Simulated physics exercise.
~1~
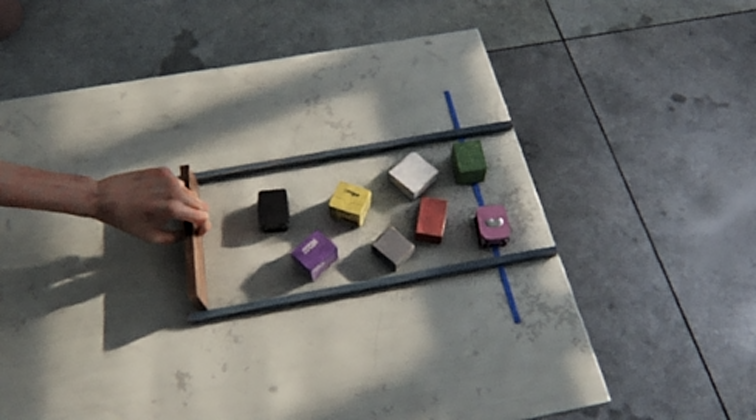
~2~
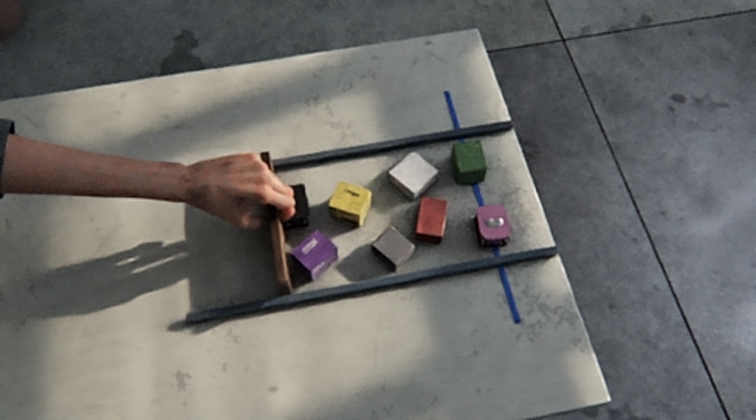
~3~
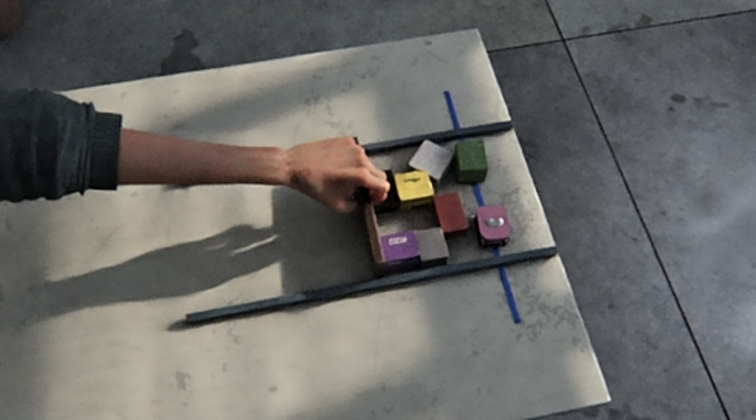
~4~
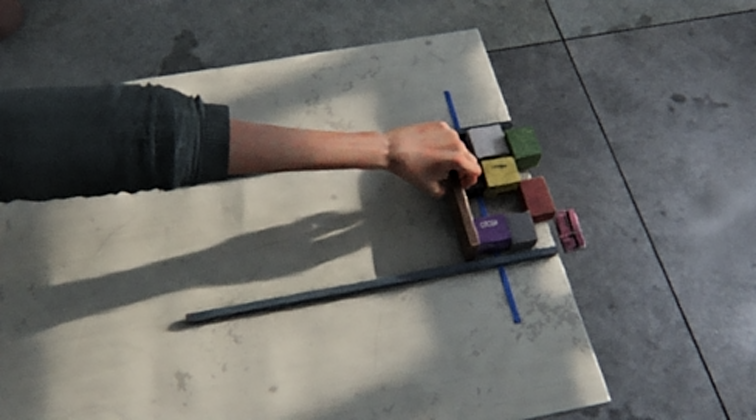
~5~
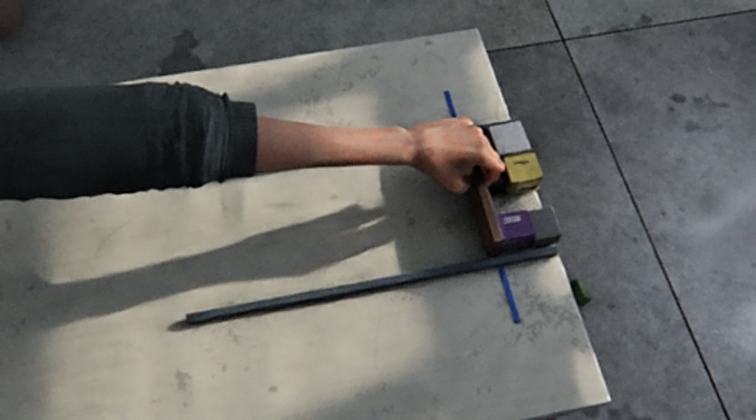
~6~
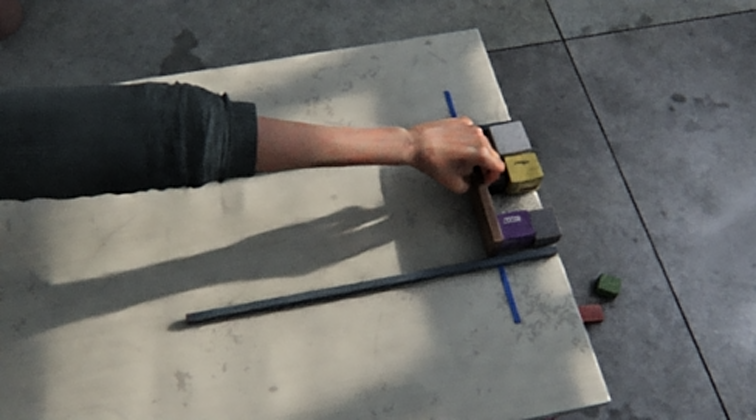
A hand pushes a wooden board to the right along a pale tabletop, seen from above at an angle, with a grey tiled floor beyond. Between two dark rails lie small black, yellow, purple, white, grey and red blocks, with a green block and a pink case near a blue tape strip at the right. The board gathers the black, purple and yellow pieces, then crowds the others toward the edge. The pink case tips over it, and the green and red blocks drop too. The board stops just past the tape, leaving the remaining blocks bunched at the edge while green and red rest on the floor.
